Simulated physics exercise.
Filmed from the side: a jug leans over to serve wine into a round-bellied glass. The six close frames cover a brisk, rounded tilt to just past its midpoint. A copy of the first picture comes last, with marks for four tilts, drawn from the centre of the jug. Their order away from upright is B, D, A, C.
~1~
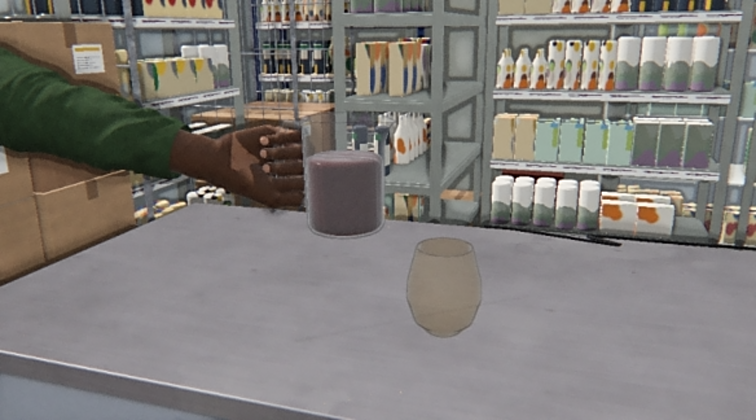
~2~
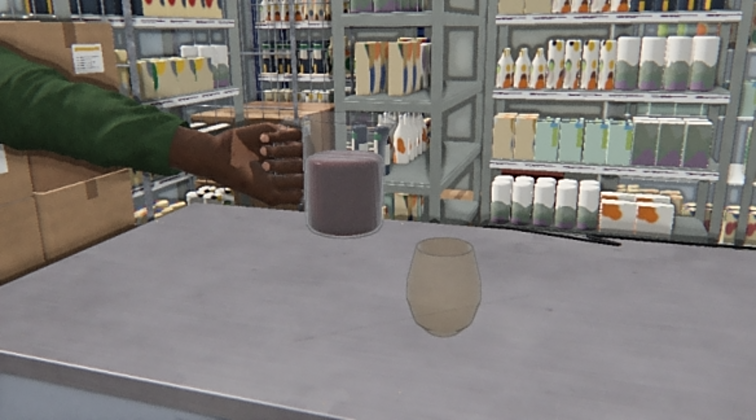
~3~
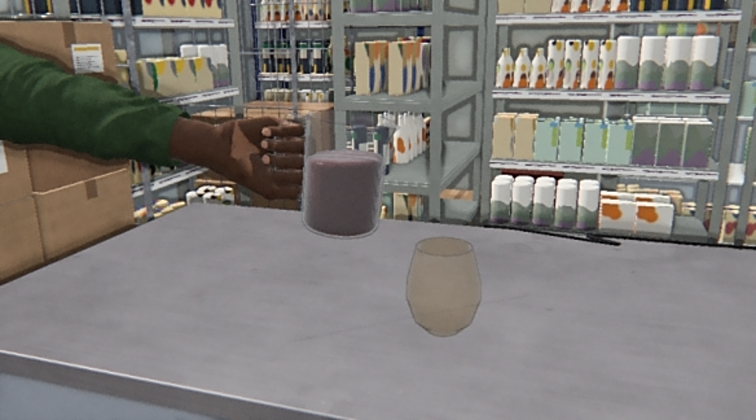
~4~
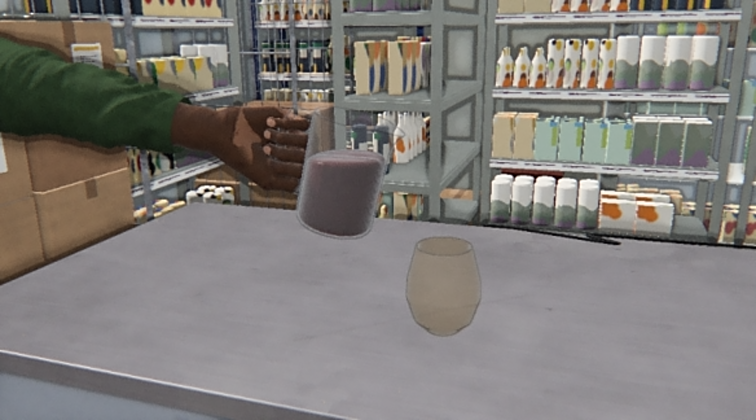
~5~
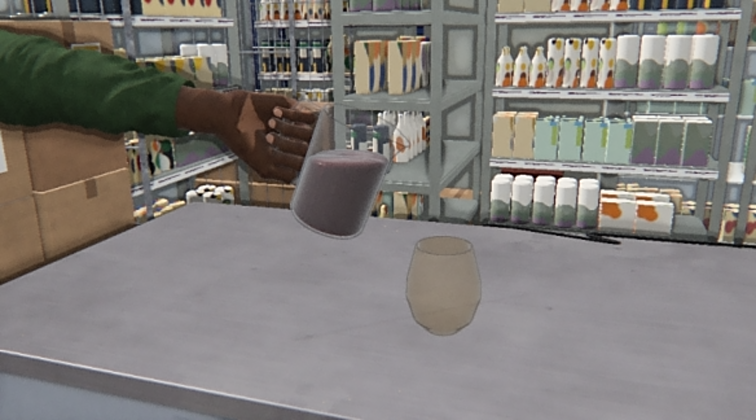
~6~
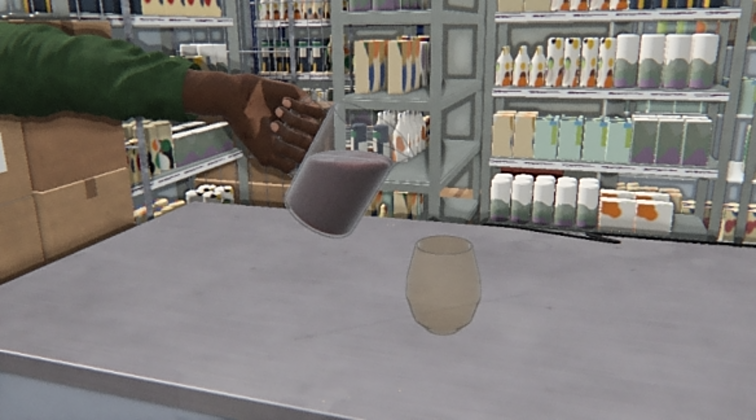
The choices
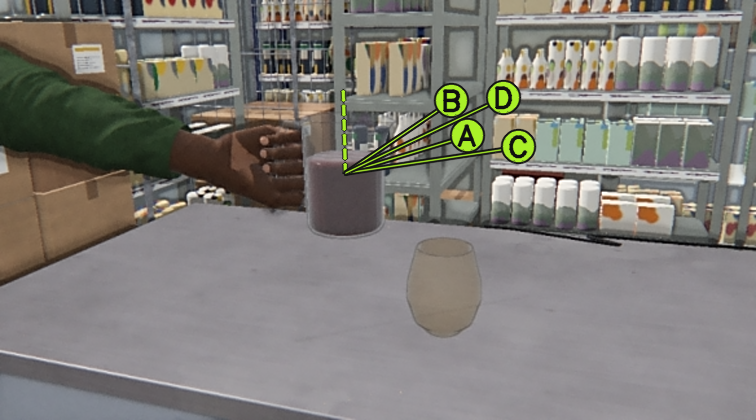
To begin with, a hand in a green sleeve holds a clear jug of dull purple liquid upright, above and left of an empty-looking round-bellied glass on a grey counter. The hand then tilts the jug gradually rightward toward the glass, the liquid shifting inside while the glass stays still.
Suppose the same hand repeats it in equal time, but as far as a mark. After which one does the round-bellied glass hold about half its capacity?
A beats the others.
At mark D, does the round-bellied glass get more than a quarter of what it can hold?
Yes, it does.
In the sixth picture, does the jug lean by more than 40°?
No, it does not.
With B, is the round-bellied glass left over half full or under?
Under.
In lime, A at (451, 140); B at (437, 110); C at (501, 149); D at (487, 105).
Choosing A, the round-bellied glass ends with about 49 % of what it can hold.
Choosing B, the round-bellied glass ends with about 14 % of what it can hold.
Choosing C, the round-bellied glass ends with about 63 % of what it can hold; 6 % of the wine is spilt.
Choosing D, the round-bellied glass ends with about 29 % of what it can hold.
